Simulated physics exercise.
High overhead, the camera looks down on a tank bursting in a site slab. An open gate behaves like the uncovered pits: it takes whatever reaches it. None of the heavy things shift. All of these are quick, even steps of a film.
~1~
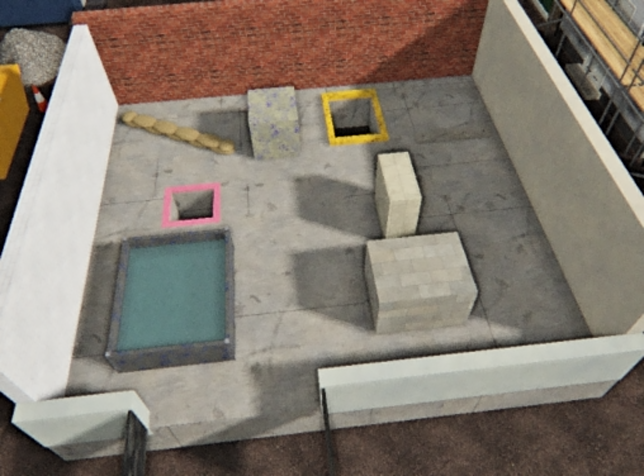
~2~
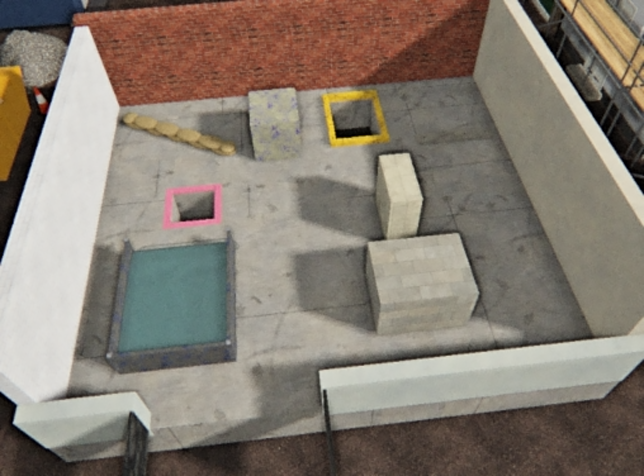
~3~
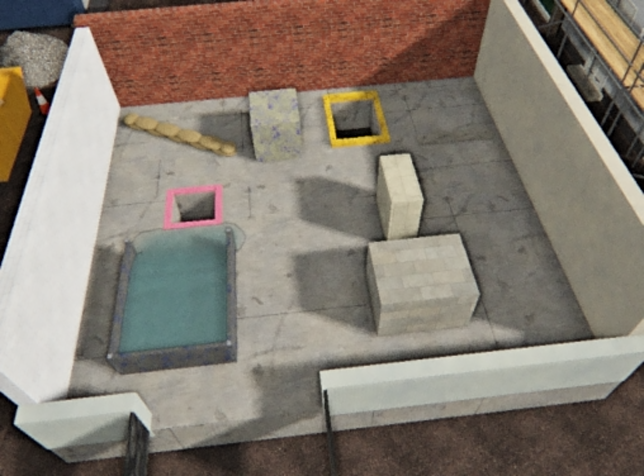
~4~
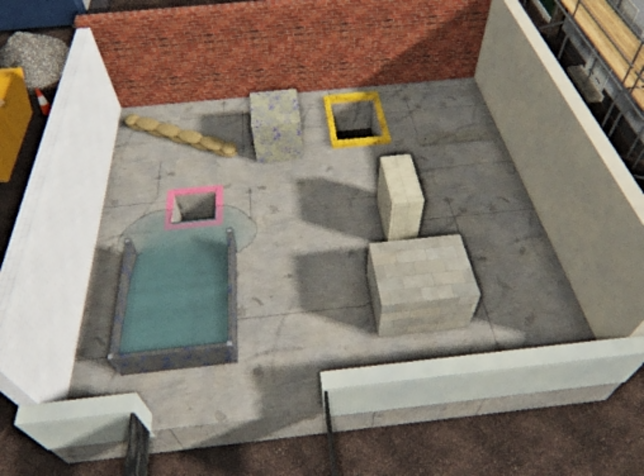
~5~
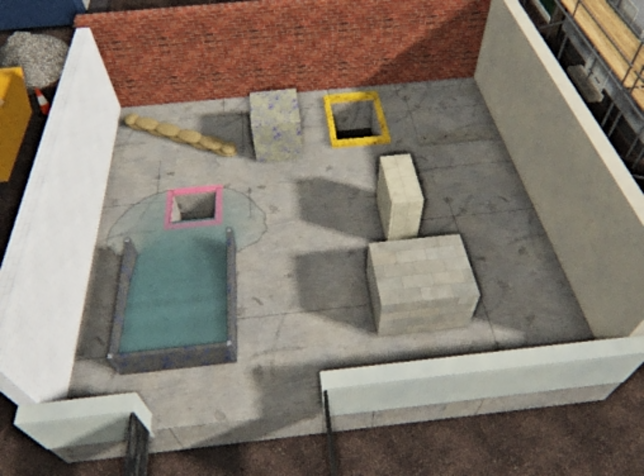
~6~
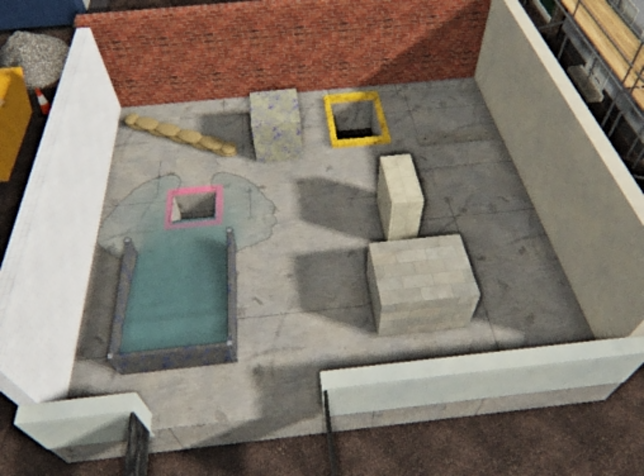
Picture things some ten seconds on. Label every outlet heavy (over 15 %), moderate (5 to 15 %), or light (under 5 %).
Labels: Gate - light, pink pit - heavy, yellow pit - light.
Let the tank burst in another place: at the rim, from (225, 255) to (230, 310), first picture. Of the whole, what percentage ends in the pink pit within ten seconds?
Roughly 2 per cent goes to the pink pit.
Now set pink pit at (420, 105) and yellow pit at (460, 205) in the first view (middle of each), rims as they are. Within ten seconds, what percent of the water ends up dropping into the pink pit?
Note: Pink pit, 4 percent.
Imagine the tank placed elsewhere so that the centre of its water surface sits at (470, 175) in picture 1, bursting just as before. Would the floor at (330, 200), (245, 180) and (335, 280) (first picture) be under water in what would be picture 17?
Location one: Bone dry; location two: Bone dry; location three: Bone dry.
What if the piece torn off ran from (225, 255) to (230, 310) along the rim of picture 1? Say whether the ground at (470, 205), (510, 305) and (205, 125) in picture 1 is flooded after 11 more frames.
Note, points one to three: Unreached / unreached / unreached.
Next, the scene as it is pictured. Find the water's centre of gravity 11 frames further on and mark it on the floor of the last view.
Close to (185, 248), I reckon.
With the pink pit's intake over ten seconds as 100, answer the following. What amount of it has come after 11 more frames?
It should be near 50 percent of the ten-second total.
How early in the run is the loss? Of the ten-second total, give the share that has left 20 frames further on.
Close to 65 per cent.
A moment on, water covers 15 % of the floor; the gate 0 %, the pink pit 15 %, the yellow pit 0 %.
Next, water covers 20 % of the floor; the gate 0 %, the pink pit 26 %, the yellow pit 0 %.
Then, water covers 25 % of the floor; the gate 0 %, the pink pit 35 %, the yellow pit 0 %.
Later, water covers 35 % of the floor; the gate 0 %, the pink pit 45 %, the yellow pit 0 %.
In the end, water covers 50 % of the floor; the gate 0 %, the pink pit 54 %, the yellow pit 0 %.
